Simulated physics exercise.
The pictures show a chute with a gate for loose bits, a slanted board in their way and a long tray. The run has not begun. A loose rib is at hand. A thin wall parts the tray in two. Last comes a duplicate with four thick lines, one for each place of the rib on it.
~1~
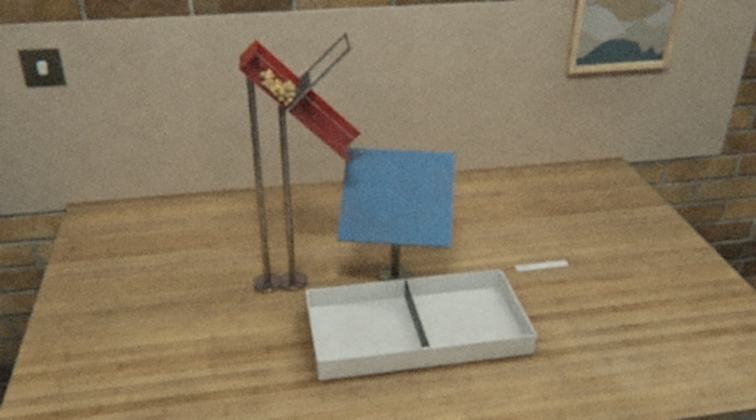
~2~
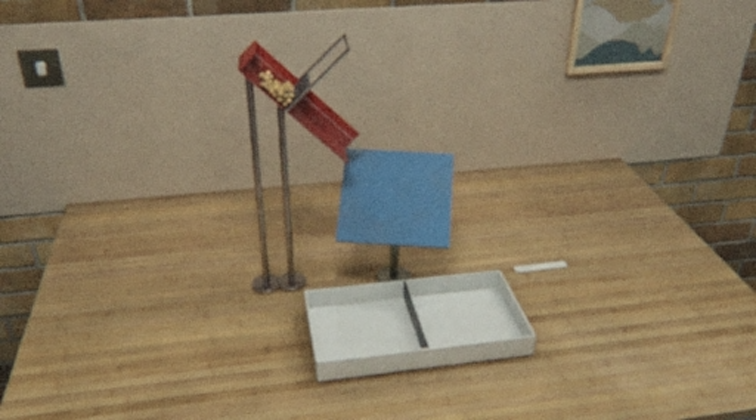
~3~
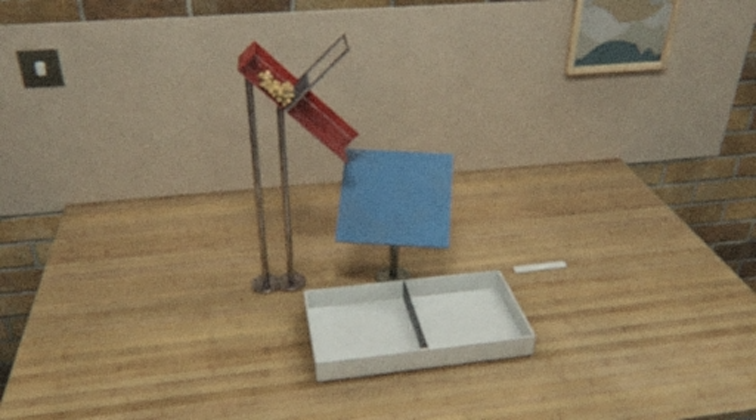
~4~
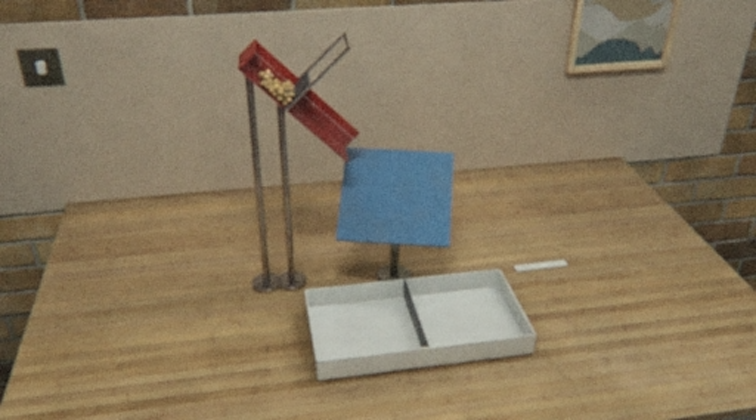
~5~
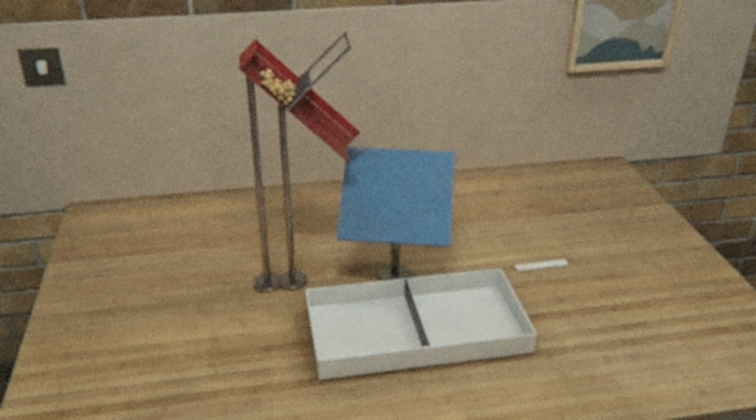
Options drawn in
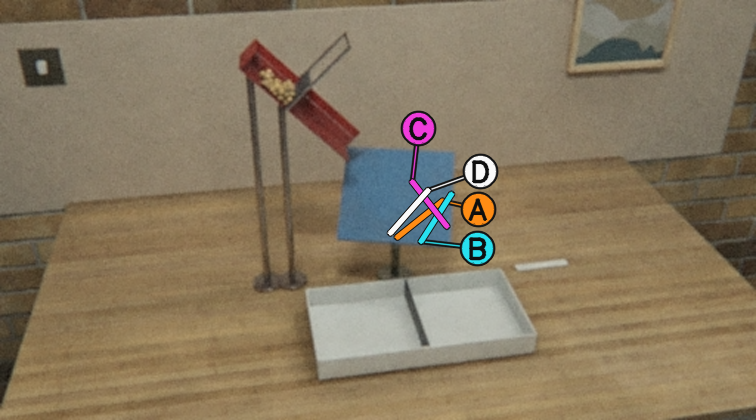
Wooden table holding a red chute of dried chickpeas behind a shut gate, a blue slanted board and a divided tray, nothing moving.
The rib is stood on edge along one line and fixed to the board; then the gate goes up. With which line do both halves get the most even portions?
It is C.
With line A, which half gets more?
The left half.
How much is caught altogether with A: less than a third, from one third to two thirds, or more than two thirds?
It is more than two thirds.
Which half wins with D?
The left half.
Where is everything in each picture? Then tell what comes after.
In the first picture, load behind the gate near (282, 89), dried chickpeas; lip of the chute near (347, 155), sloping fairly steeply.
In the second picture, middle of the board near (396, 196), tilted fairly steeply; middle of its low edge near (392, 244); of its high edge near (400, 151).
In the third picture, front corners of the tray near (317, 362) and (535, 336); front end of its middle wall near (428, 349); gate still shut near (305, 83).
In the fourth picture, middle of the load near (281, 89); lip near (346, 155).
In the fifth picture, middle of the load near (282, 89); lip near (347, 154).
On the marked copy, line A from (442, 200) to (397, 237); line B from (451, 194) to (421, 241); line C from (412, 181) to (446, 226); line D from (428, 190) to (390, 233).
With A, of what is caught, all but a few in the left half, a small share in the right.
With B, of what is caught, all but a few in the left half, a small share in the right.
With C, of what is caught, close to half in the left half, close to half in the right.
With D, of what is caught, all but a few in the left half, only a few in the right.
